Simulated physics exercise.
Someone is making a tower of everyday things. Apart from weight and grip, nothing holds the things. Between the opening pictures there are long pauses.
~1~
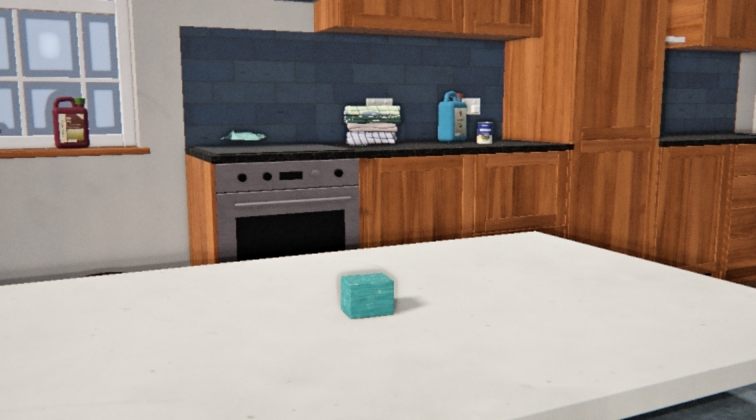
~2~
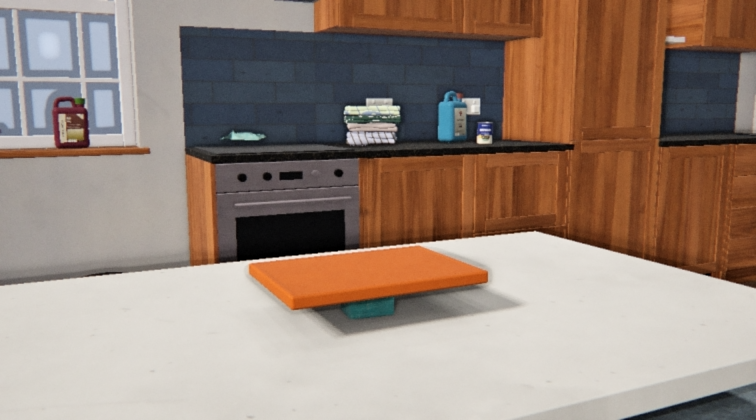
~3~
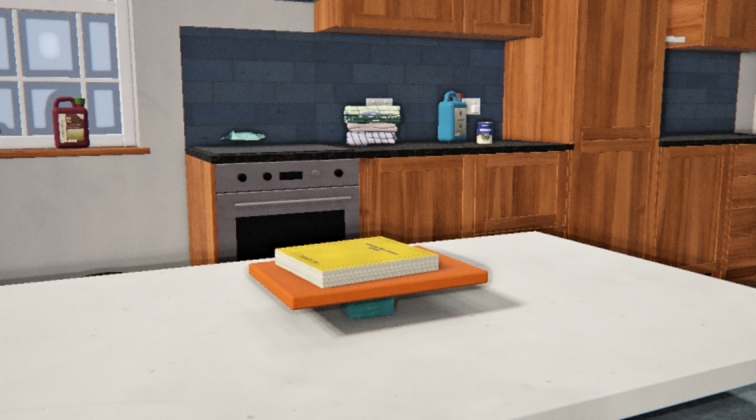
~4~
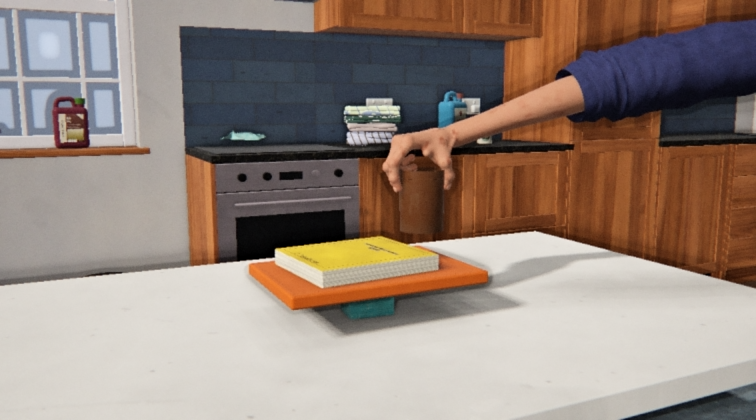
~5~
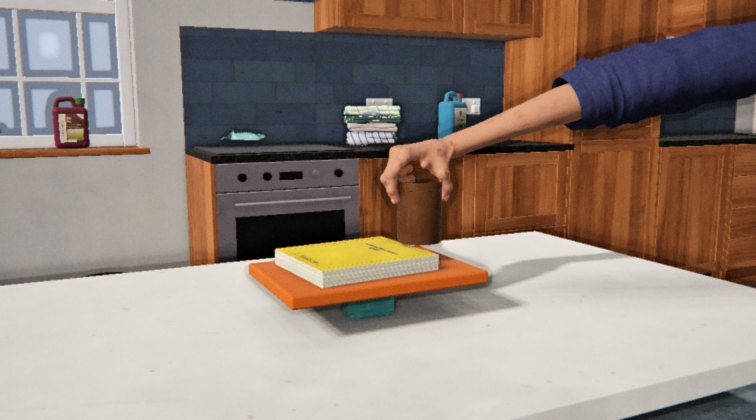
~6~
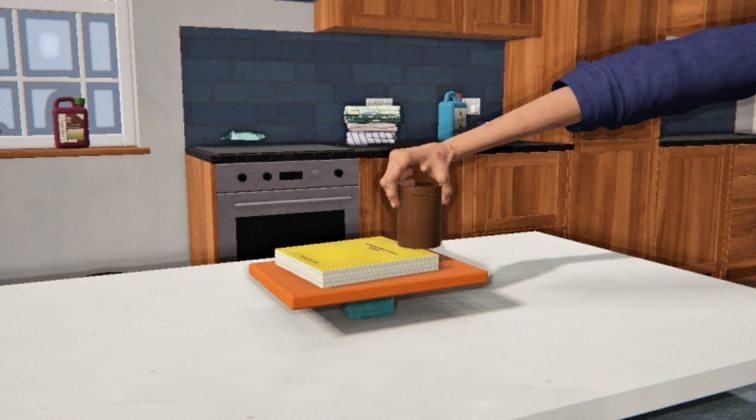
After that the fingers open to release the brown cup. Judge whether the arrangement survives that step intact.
I expect the pile not to stay intact.
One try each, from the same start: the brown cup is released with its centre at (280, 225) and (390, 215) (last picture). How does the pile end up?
The first try leaves the pile knocked down, the second leaves it standing.
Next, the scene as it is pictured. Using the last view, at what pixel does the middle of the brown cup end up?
End position: Approximately (491, 264).
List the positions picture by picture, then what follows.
In the first frame, the last thing is not in view yet.
In the second frame, the last thing is not in view yet.
In the third frame, the last thing is not in view yet; yellow book (355, 260).
The fourth frame shows still above its spot; brown cup (422, 200); orange tray (365, 273).
The fifth frame shows still above its spot; brown cup (419, 211).
The sixth frame shows set down, still held; brown cup (419, 215); yellow book (355, 260).
Then, 0.40 s after the last picture, brown cup now fallen.
Then, 0.50 s after the last picture, things are still on the move.
Then, 1.00 s after the last picture, nothing new.
At rest, fallen, brown cup; the other 3 in place. Seen from the same camera at the end, brown cup near (491, 264). The pile gives way.
